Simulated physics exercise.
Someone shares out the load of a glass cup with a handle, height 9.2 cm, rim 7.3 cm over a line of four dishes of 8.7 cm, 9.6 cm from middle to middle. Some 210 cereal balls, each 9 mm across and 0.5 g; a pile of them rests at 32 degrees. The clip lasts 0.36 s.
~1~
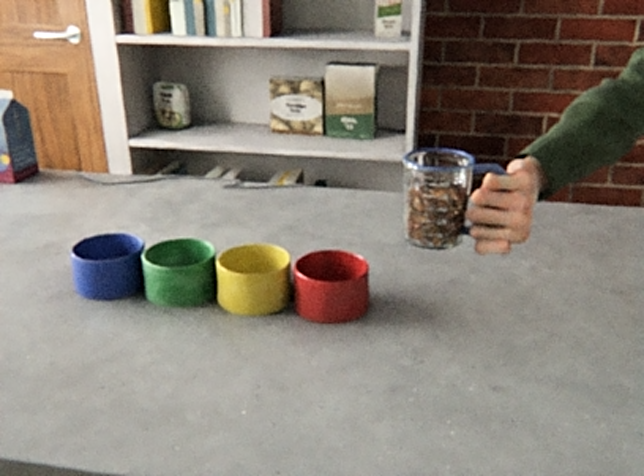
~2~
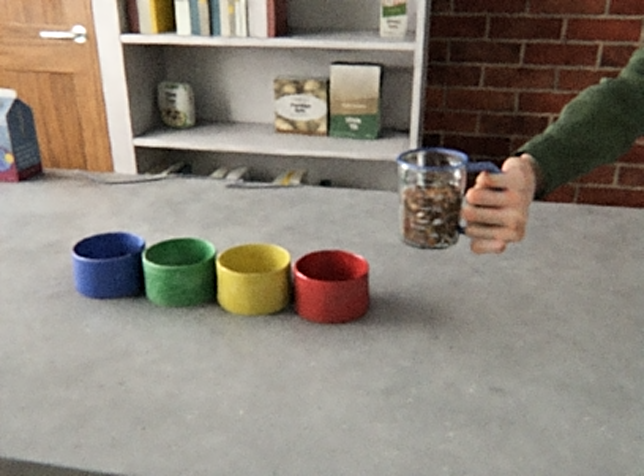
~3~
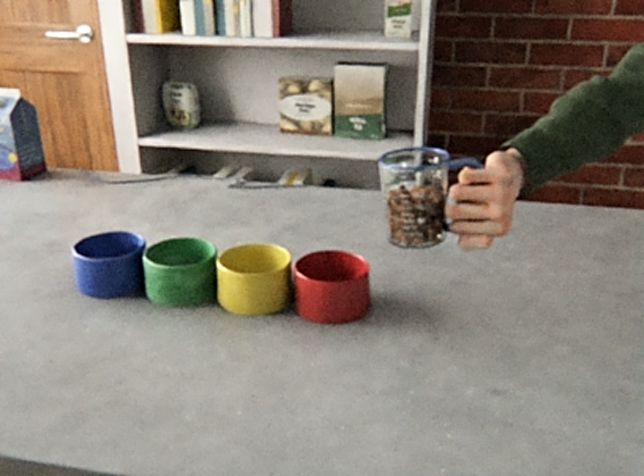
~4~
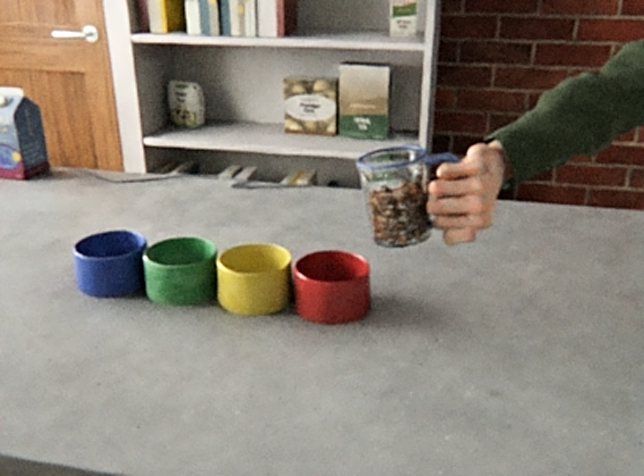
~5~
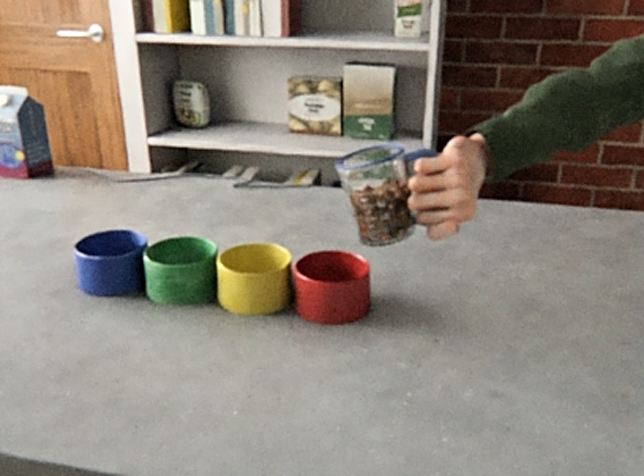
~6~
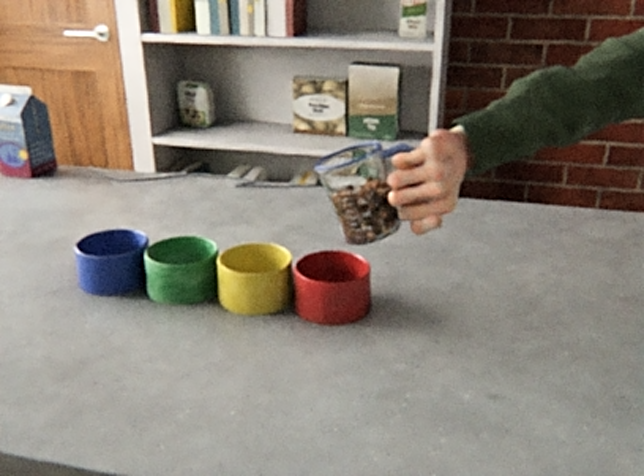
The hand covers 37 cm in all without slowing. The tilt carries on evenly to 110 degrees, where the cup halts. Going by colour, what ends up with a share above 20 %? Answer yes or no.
Red: No, blue: Yes, green: No, yellow: No, counter: No.
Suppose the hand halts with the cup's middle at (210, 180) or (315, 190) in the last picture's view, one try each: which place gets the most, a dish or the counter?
The winner: Green, then yellow.
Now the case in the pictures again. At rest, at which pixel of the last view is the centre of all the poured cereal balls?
At about (109, 262).
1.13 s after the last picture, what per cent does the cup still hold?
Some 100 per cent of the load.
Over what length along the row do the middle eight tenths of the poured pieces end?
About 5 cm.
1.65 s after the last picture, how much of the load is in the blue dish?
About 35 per cent by then.
Then, 0.68 s after the last picture, tilt 62 degrees; cup holds 100 %.
Then, 1.13 s after the last picture, tilt 90 degrees; cup holds 100 %.
Then, 1.65 s after the last picture, tilt 110 degrees; cup holds 60 %, blue 35 %.
In the end, red 0 %, blue 100 %, green 0 %, yellow 0 %, counter 0 %.
